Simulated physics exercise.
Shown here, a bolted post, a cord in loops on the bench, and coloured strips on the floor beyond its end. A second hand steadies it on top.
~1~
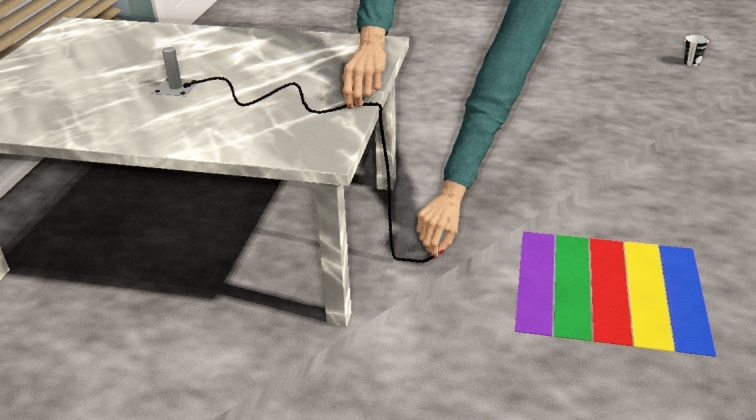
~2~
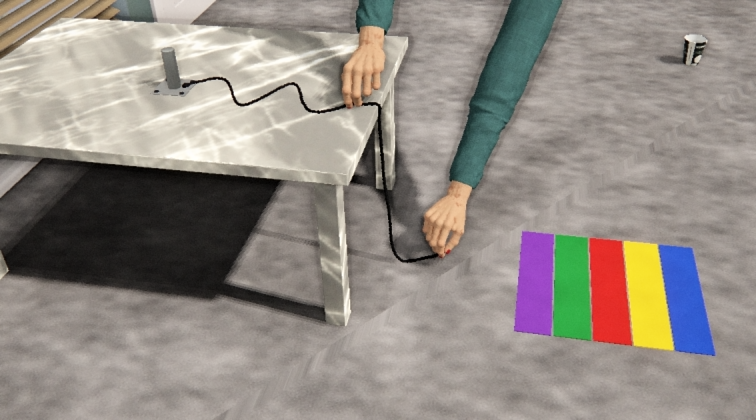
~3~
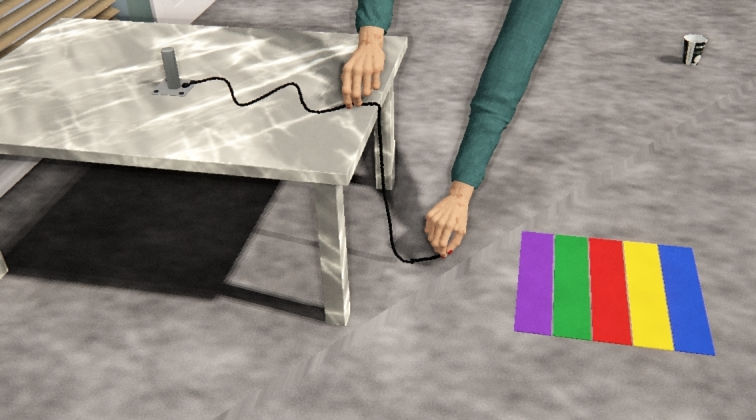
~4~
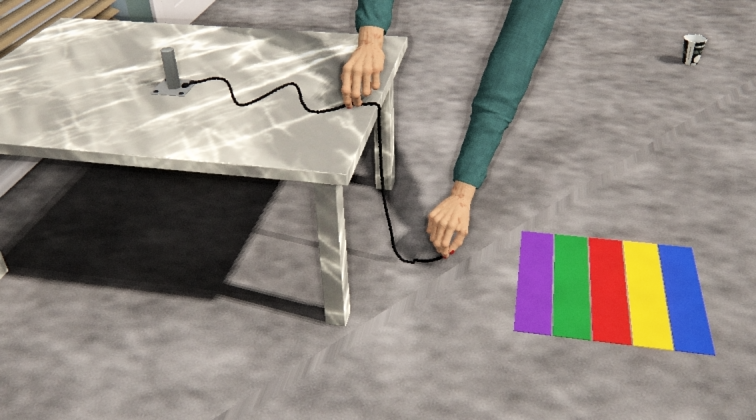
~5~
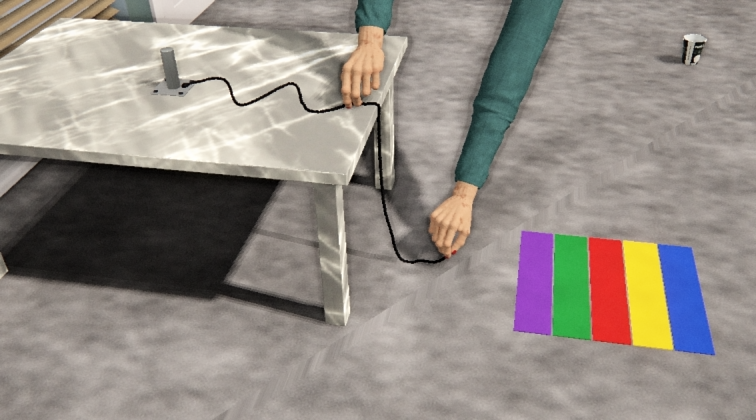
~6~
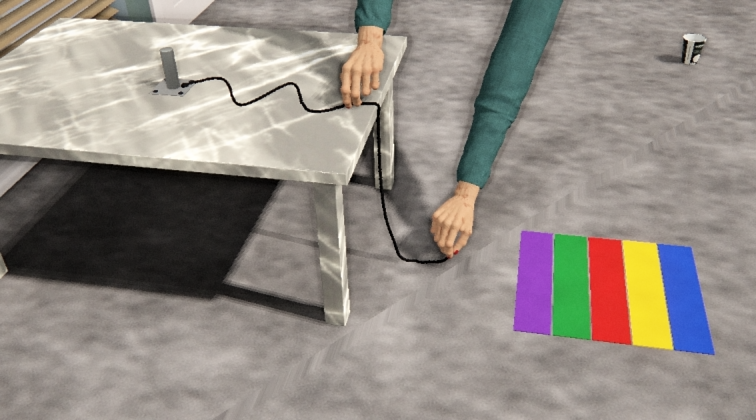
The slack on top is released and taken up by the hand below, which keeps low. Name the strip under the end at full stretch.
The blue one.
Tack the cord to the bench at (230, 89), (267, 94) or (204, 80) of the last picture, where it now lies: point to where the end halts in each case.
The places are (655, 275), (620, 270) and (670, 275).
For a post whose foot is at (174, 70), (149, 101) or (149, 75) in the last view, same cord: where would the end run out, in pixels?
The places are (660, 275), (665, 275) and (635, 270).
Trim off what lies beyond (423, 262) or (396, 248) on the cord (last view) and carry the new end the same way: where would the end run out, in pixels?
Try by try, around (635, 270) and (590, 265).
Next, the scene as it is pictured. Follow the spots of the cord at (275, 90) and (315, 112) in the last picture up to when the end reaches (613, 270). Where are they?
They go to (329, 99) and to (390, 147).
Soon after, end near (613, 270); over red.
Then, end near (657, 274); over yellow.
At full stretch, end near (682, 277); over blue. It halts on the blue strip.
